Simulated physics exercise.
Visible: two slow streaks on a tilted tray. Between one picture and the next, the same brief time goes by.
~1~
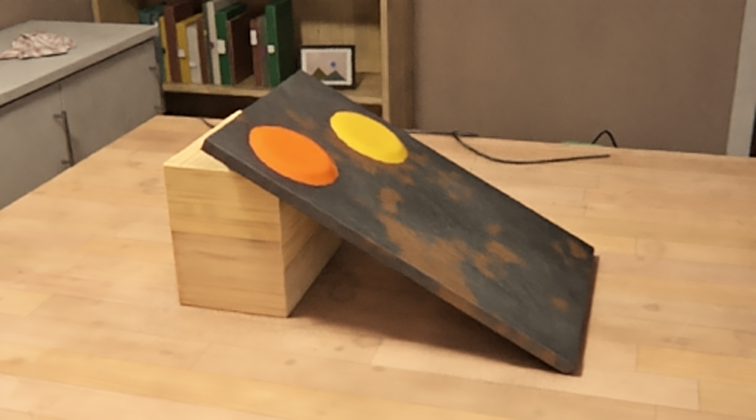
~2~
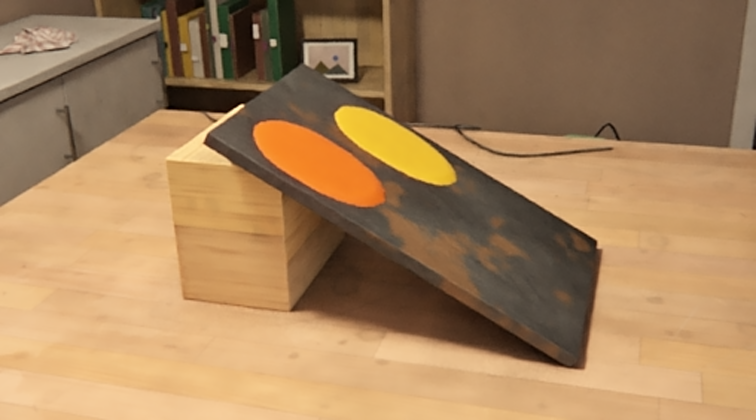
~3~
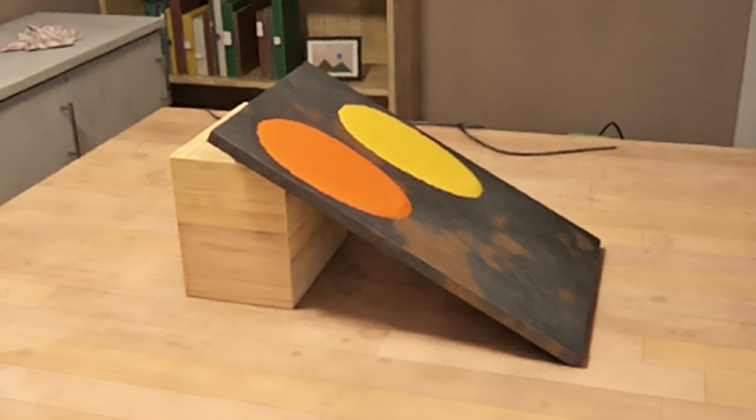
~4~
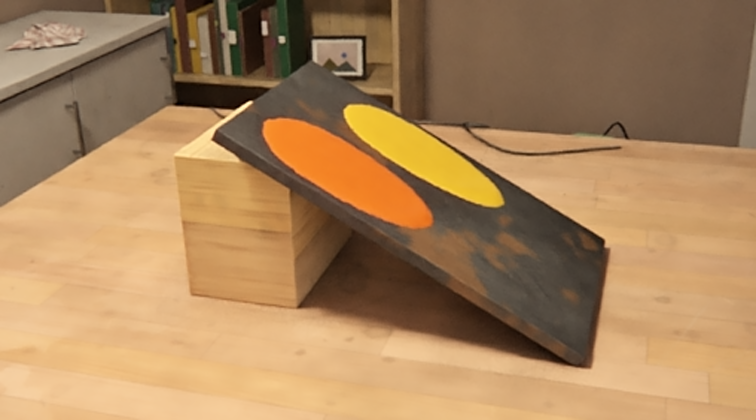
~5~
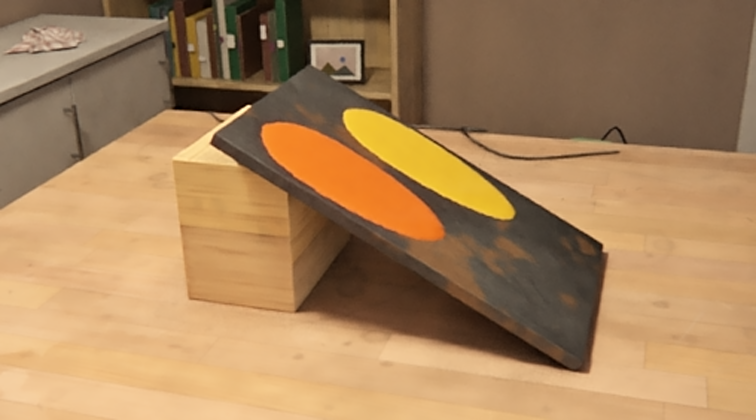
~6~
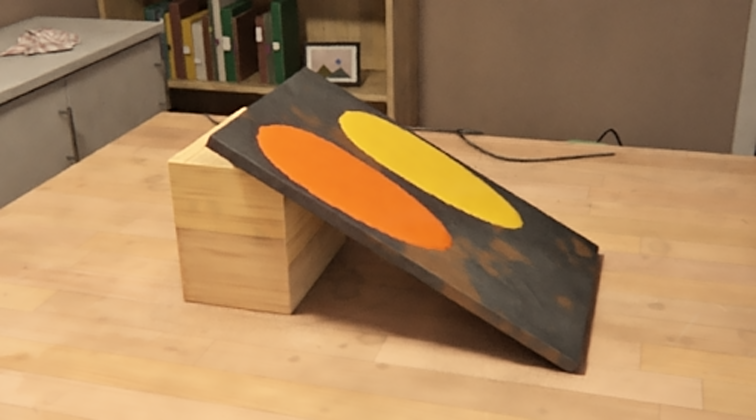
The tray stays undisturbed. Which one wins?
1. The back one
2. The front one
Answer: 1.
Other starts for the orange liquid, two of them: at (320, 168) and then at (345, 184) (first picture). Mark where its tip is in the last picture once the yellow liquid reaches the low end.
Its tip would sit near (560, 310) in the first try and at (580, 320) in the second.
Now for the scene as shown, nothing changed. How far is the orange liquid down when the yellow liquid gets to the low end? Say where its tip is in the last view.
Around (520, 286).
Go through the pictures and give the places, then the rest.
The first frame shows tip of the orange liquid a quarter of the way down; tip of the yellow liquid (396, 152) half way down.
The second frame shows tip of the orange liquid (374, 193) half way down; tip of the yellow liquid half way down.
The third frame shows tip of the orange liquid half way down; tip of the yellow liquid (474, 187) three quarters of the way down.
The fourth frame shows tip of the orange liquid (422, 215) half way down; tip of the yellow liquid three quarters of the way down.
The fifth frame shows tip of the orange liquid half way down; tip of the yellow liquid (505, 208) three quarters of the way down.
The sixth frame shows tip of the orange liquid (442, 238) half way down; tip of the yellow liquid three quarters of the way down.
Next, the orange liquid is three quarters of the way down; the yellow liquid is close to the edge.
Finally, the orange liquid is three quarters of the way down; the yellow liquid is at the low edge.
